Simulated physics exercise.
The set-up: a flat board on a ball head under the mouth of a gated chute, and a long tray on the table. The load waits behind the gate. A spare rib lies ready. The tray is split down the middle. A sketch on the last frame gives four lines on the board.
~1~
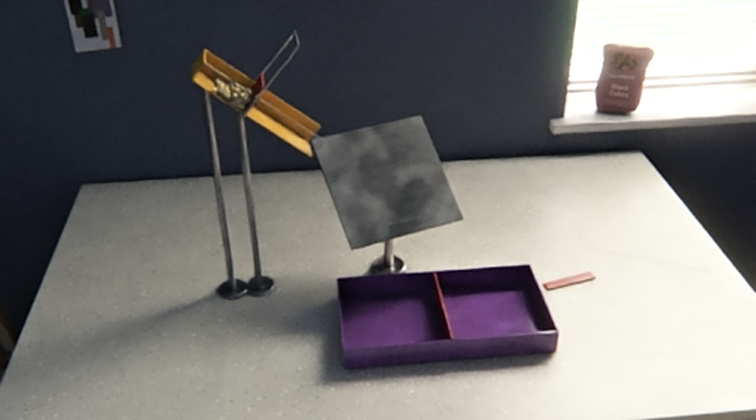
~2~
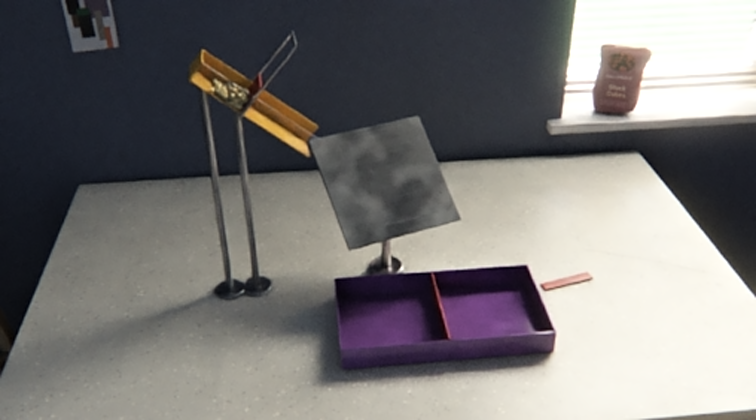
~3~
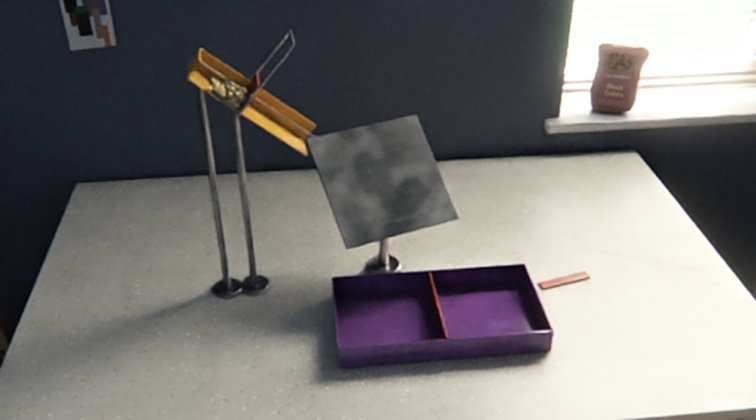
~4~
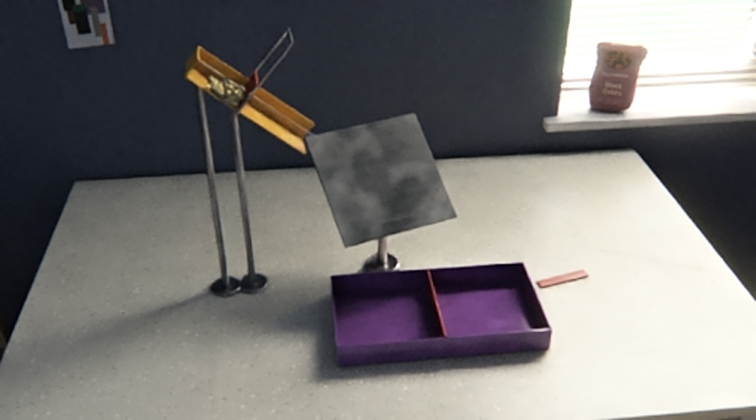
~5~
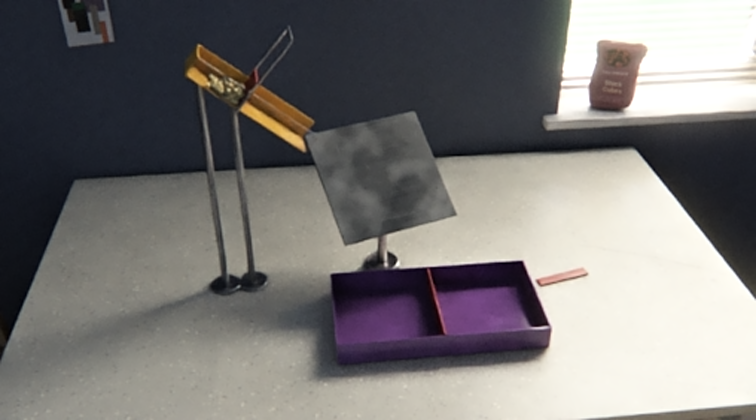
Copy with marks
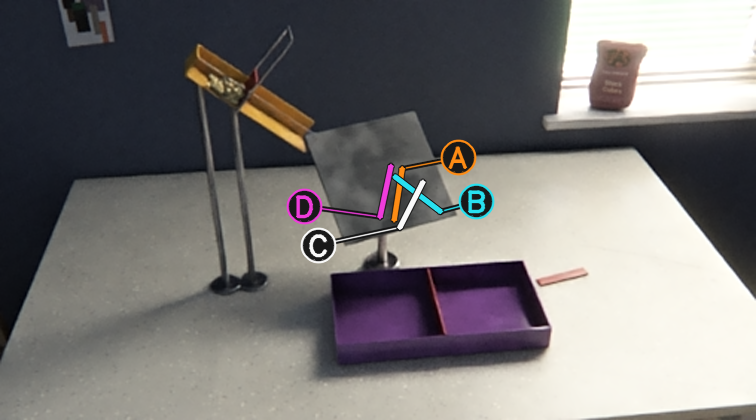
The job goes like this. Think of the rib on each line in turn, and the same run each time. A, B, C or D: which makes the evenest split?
Line B does it best.
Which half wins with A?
The left half.
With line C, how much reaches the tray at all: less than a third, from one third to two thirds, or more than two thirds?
More than two thirds.
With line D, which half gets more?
Left.
On the marked copy, line A from (402, 168) to (394, 219); line B from (395, 176) to (440, 211); line C from (422, 182) to (399, 227); line D from (390, 166) to (380, 216).
If A is chosen, of what is caught, nearly all in the left half, a stray few in the right.
If B is chosen, of what is caught, about half in the left half, about half in the right.
If C is chosen, of what is caught, nearly all in the left half, a small part in the right.
If D is chosen, of what is caught, nearly all in the left half, a stray few in the right.
